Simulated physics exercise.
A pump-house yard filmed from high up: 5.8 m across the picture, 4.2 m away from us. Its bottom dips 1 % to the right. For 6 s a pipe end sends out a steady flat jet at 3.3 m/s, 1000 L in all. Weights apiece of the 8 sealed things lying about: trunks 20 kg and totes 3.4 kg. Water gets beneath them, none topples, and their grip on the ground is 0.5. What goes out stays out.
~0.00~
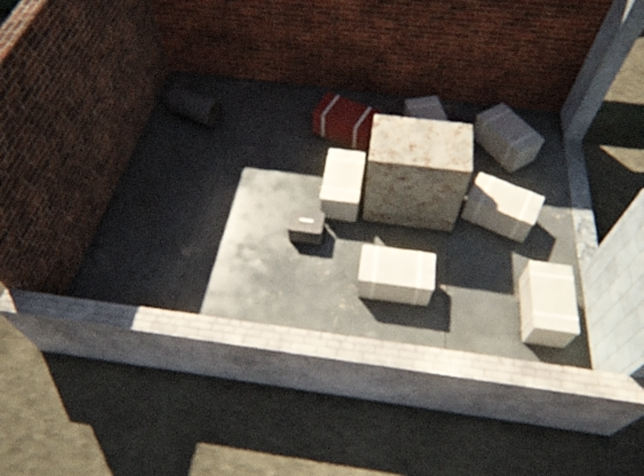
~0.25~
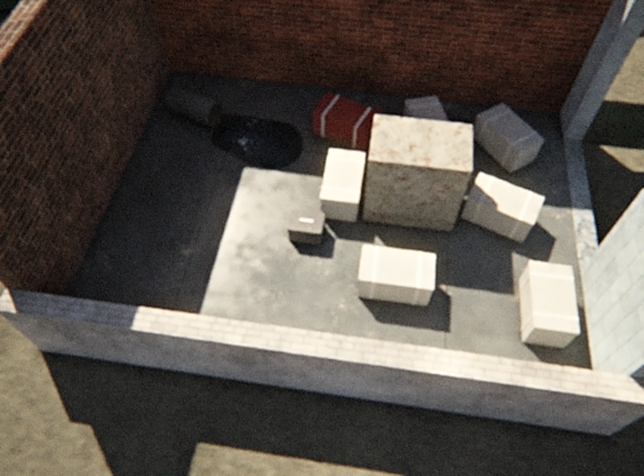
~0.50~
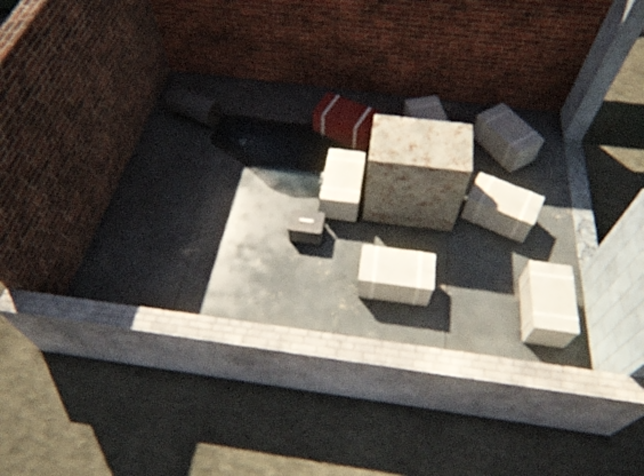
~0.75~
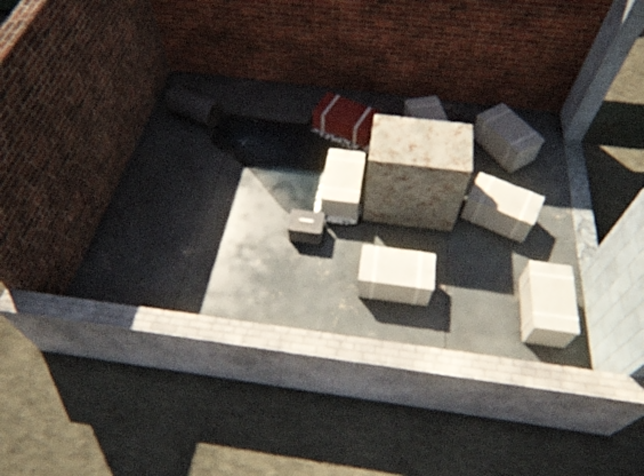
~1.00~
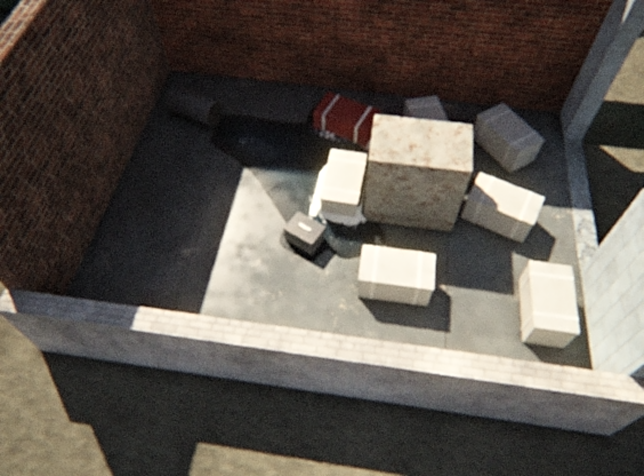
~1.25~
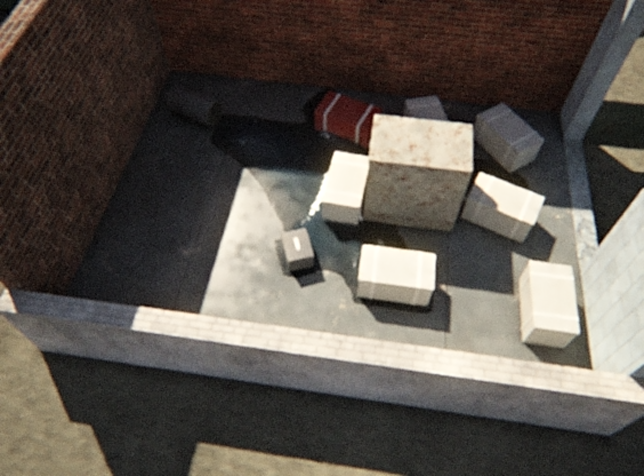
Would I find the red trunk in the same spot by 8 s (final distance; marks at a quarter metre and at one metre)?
Red trunk holds its place.
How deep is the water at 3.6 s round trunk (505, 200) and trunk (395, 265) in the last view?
About 3 and 4 cm.
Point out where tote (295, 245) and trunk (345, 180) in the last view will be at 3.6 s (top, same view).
Around (268, 277) and (353, 252).
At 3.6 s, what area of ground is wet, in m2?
Roughly 14 m2.
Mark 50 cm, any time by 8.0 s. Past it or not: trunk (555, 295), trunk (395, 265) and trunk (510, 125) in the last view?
In turn: Past it, over, under.
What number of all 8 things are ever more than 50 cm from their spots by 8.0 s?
4 of them.
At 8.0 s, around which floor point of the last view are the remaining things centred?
At about (455, 207).
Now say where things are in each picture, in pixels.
The red trunk at (346, 111) rests on the ground; 0.0 m2 under water; 0 of 8 have shifted, in the first frame.
The red trunk at (346, 111), on the bottom; 0.8 m2 under water; 0 of 8 have shifted, in the second frame.
The red trunk at (346, 111) rests on the ground; 1.7 m2 under water; 0 of 8 have shifted, in the third frame.
The red trunk at (346, 111), on the bottom; 2.8 m2 under water; 0 of 8 have shifted, in the fourth frame.
The red trunk at (347, 111) rests on the ground; water covers 3.6 m2; 1 of 8 have shifted, in the fifth frame.
The red trunk at (348, 110) rests on the ground, 4 cm from its start; water covers 4.7 m2; 2 of 8 have shifted, in the sixth frame.
After 1.8 s the red trunk is near (349, 109), 0.1 m from its start, aground; 0 of 8 are out; 0 afloat.
After 3.6 s the red trunk is near (350, 108), 0.1 m from its start, aground; 0 of 8 are out; 0 afloat.
After 5.6 s the red trunk is near (350, 108), 0.1 m from its start, aground; 0 of 8 are out; 1 afloat.
After 8.0 s the red trunk is near (350, 108), 0.1 m from its start, aground; 0 of 8 are out; 2 afloat.
